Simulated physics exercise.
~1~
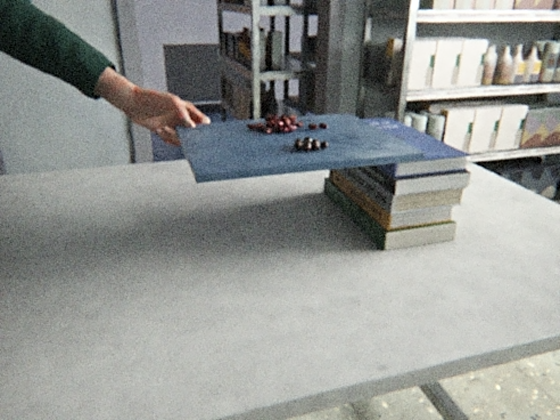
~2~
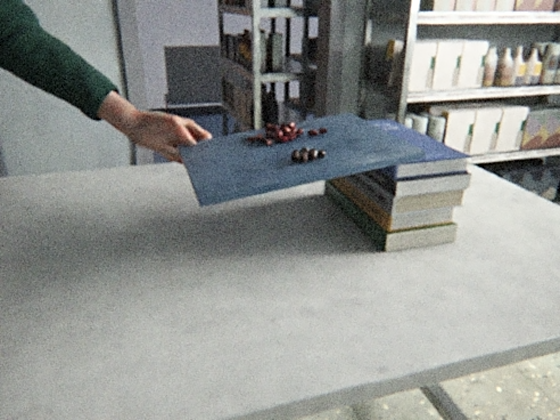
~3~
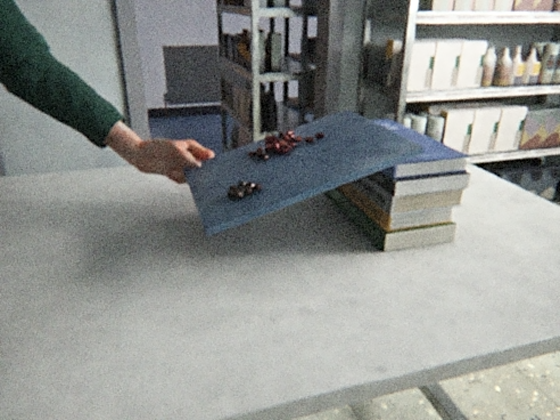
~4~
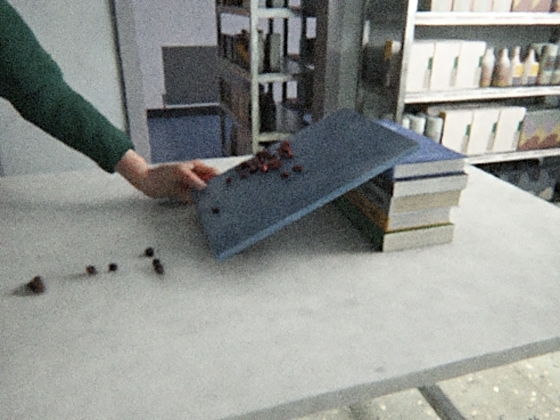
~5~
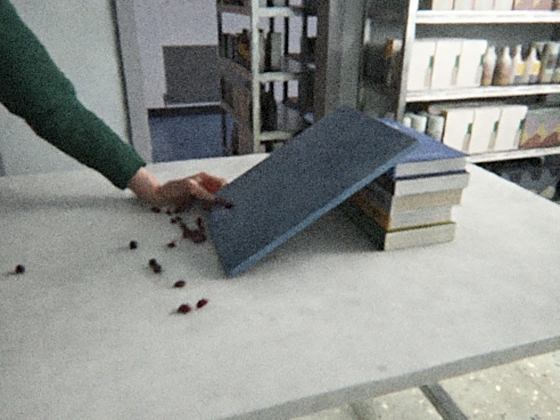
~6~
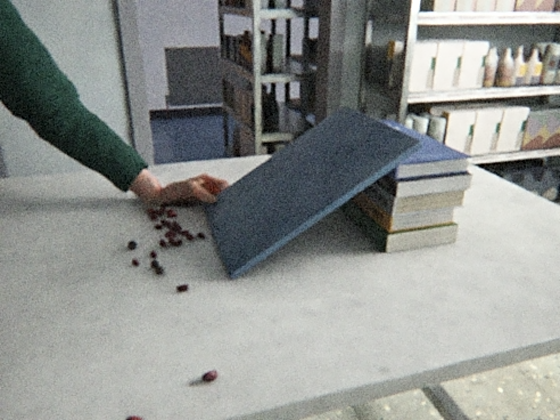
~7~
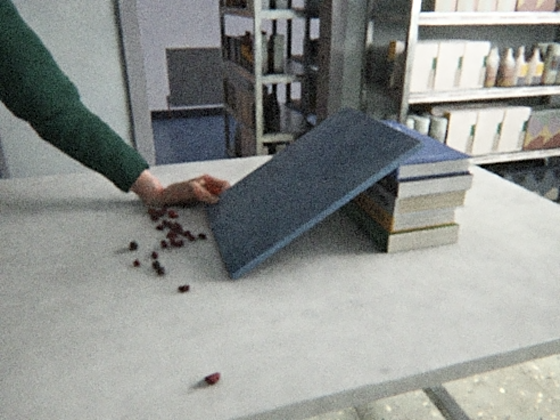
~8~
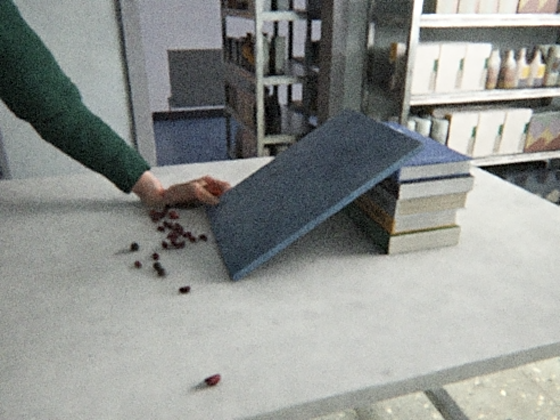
To begin with, a hand in a green sleeve holds up the left end of a blue board whose other end rests on a stack of books, with two small batches of dark reddish pieces on top. The hand lowers its end, and the board slopes more steeply. The nearer batch slides down first and scatters leftward across the pale table, while the farther batch still clings to the board. As the board's end reaches the table, the farther batch tumbles off too. Finally the board rests tilted, loose pieces lie still near its foot, and the nearer batch has travelled farther.
